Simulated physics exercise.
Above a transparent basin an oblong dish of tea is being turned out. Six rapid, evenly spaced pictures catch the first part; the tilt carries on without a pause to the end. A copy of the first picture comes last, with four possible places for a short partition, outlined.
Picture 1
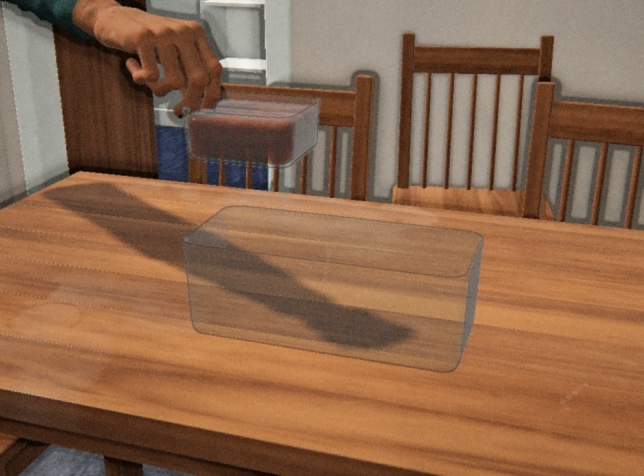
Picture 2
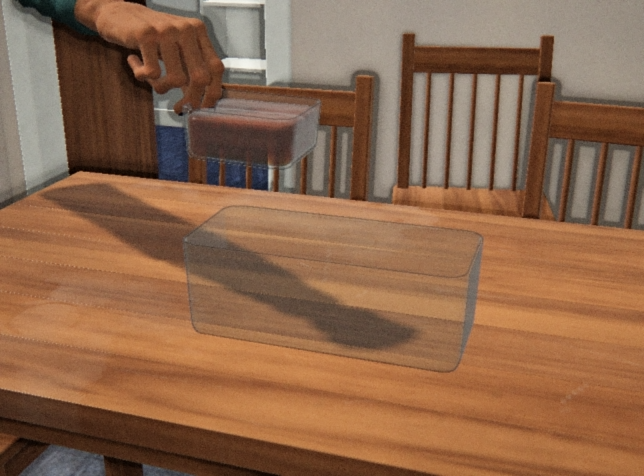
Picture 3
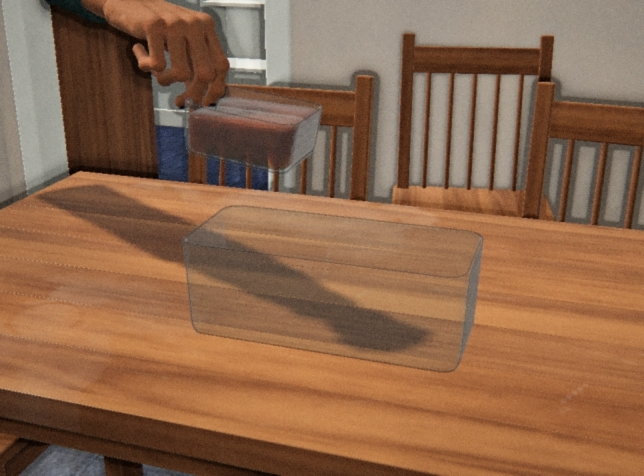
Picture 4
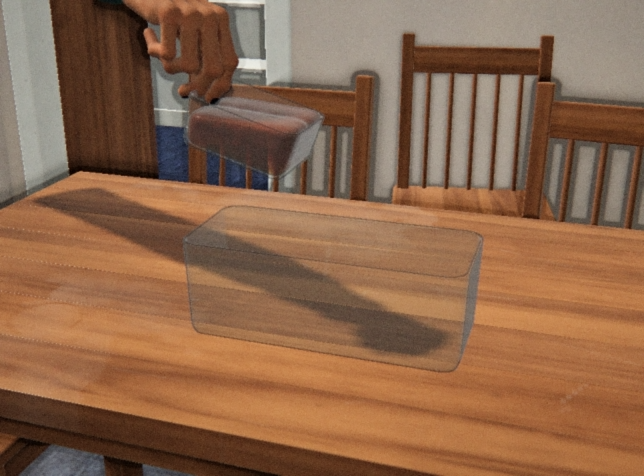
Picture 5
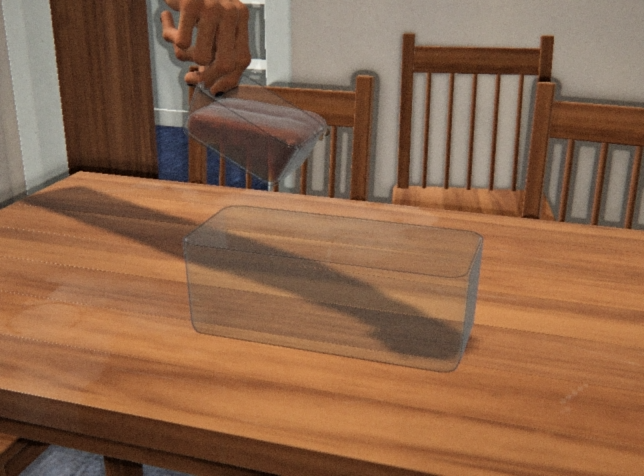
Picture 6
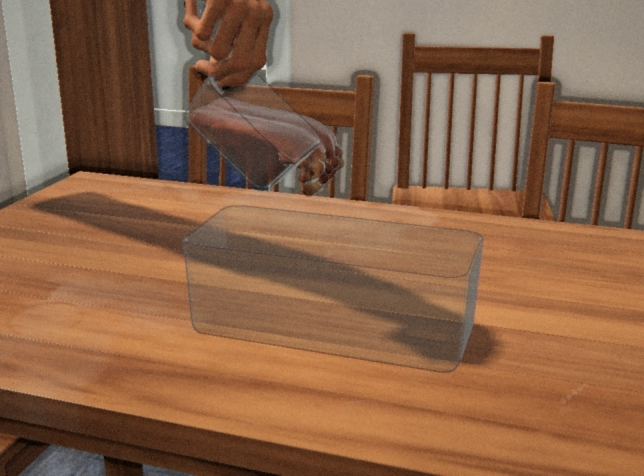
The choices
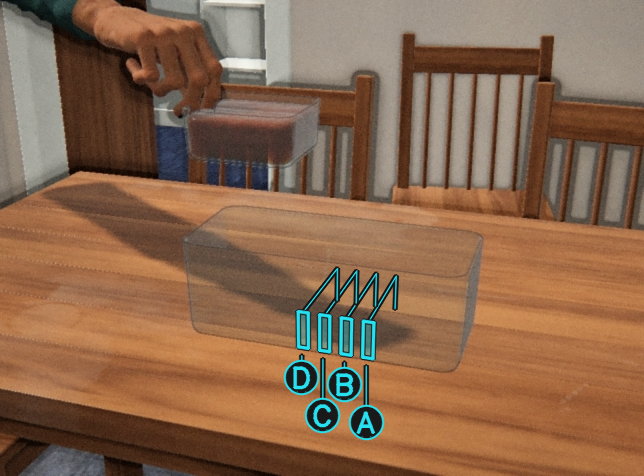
A hand held a small clear dish of reddish-brown tea above a larger see-through basin on a wooden table, then tilted it steadily to the right until the tea began pouring over the lip.
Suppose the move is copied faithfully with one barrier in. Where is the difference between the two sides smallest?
Go for B.
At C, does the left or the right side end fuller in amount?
The right one.
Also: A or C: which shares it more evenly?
The answer is C.
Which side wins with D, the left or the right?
The right one.
In cyan, A at (366, 366); B at (344, 362); C at (322, 358); D at (301, 355).
If A is chosen, about 89 % ends left of the wall and 5 % right of it; 6 % is lost outside.
If B is chosen, about 51 % ends left of the wall and 44 % right of it; 5 % is lost outside.
If C is chosen, about 29 % ends left of the wall and 67 % right of it; 4 % is lost outside.
If D is chosen, about 18 % ends left of the wall and 78 % right of it; 4 % is lost outside.
